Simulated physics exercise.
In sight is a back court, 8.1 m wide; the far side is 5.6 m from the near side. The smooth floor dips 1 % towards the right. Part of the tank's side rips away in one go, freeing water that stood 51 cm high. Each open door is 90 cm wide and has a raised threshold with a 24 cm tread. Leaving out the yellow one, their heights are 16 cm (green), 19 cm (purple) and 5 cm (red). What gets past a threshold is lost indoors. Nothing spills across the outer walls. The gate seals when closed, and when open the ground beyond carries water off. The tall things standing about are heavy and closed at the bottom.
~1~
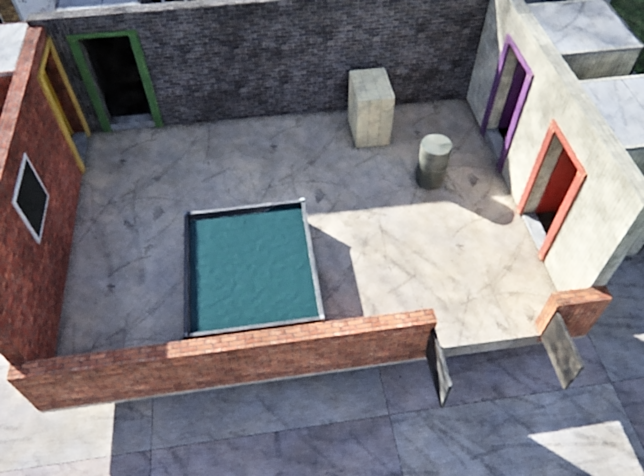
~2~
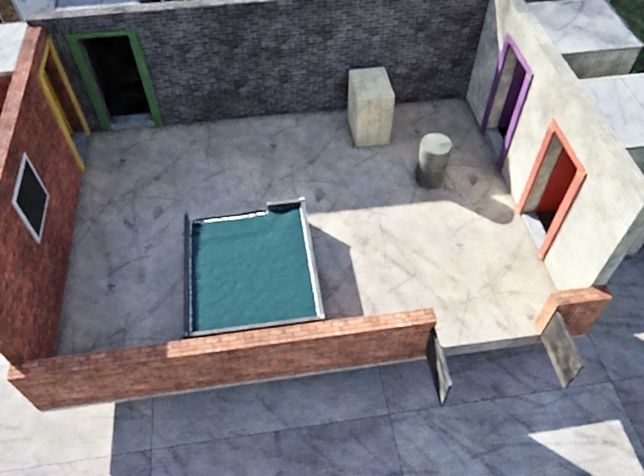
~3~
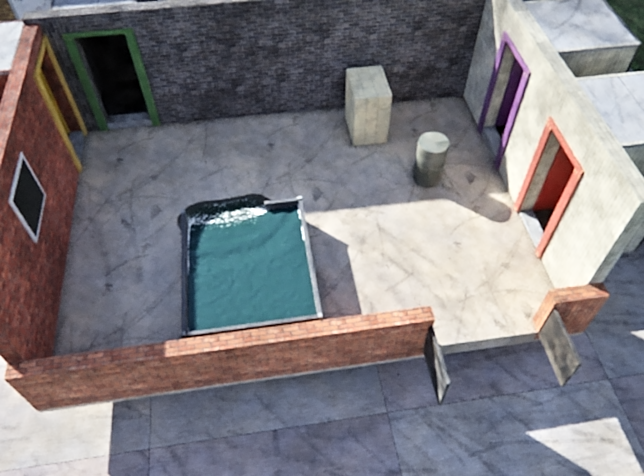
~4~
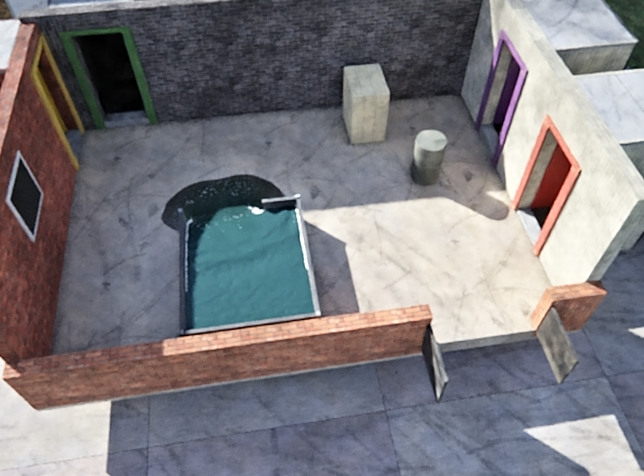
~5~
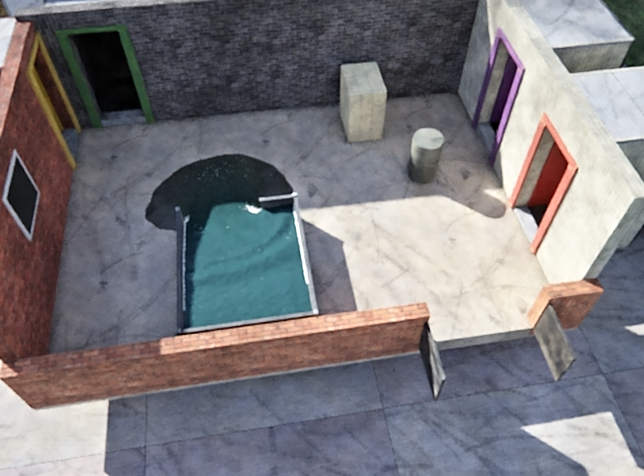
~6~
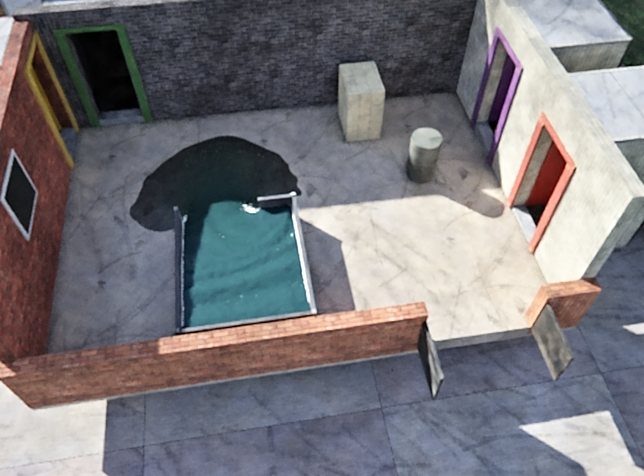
Water pours through a gap in the far side of a rectangular tank of blue-green water, in a walled court seen from high above the near brick wall. A green door and a yellow one stand at the far left, purple and orange ones at the right, near a pale block and a cylinder. The dark wet patch spreads over the grey floor towards the back and left, while the view shifts very slightly.
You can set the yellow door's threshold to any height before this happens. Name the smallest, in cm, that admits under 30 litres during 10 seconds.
Close to 17 cm is just enough.
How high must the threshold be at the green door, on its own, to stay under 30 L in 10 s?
Roughly 13.0 cm at green.
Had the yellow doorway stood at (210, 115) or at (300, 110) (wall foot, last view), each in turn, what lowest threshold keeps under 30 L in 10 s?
Roughly 19 and 10.0 cm.
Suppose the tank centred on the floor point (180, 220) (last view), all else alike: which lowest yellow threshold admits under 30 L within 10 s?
About 23 cm.
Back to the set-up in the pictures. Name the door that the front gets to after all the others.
The red one.
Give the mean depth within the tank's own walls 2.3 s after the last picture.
Some 23 cm.
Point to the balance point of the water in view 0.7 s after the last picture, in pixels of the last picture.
At about (235, 242).
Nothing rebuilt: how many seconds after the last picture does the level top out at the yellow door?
Near 2.4 s.
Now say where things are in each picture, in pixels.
In the first picture, still water, 51 cm deep, in the tank at (250, 265); the yellow door at (68, 113) is dry.
In the second picture, the front is at a hidden place, 0.3 m from the gap on the far side; 0.3 m2 of floor is wet, 51 cm left at the back.
In the third picture, the front is at (239, 200), 0.7 m from the gap on the far side; 0.9 m2 of floor is wet, 51 cm left at the back.
In the fourth picture, the front is at (225, 181), 1.2 m from the gap on the far side; 1.9 m2 of floor is wet, 51 cm left at the back.
In the fifth picture, the gap is on the far side, the front 1.7 m out at (212, 160); the back of the tank holds 51 cm.
In the sixth picture, the front is at (215, 140), 2.3 m from the gap on the far side; 4.4 m2 of floor is wet, 51 cm left at the back; 1.9 m in a straight line remain to the yellow door at (56, 109).
Then, 0.7 s after the last picture water covers 25 % of the floor, deepest (27 cm) near (207, 221); it has not reached the yellow door.
Then, 2.3 s after the last picture water covers 35 % of the floor, deepest (29 cm) near (87, 127); 24 cm at the yellow door, 9 litres in over its 16 cm threshold.
Then, 9.3 s after the last picture water covers 95 % of the floor, deepest (10 cm) near (334, 126); 5 cm at the yellow door, 34 litres in over its 16 cm threshold.
At the yellow door as built, the water peaked near 24 cm, 2.3 s after the last picture.
With a threshold of 14 cm, 50 litres would have come in within the 10 s; with 19 cm, 17 litres. So under 30 litres takes about 17 cm.
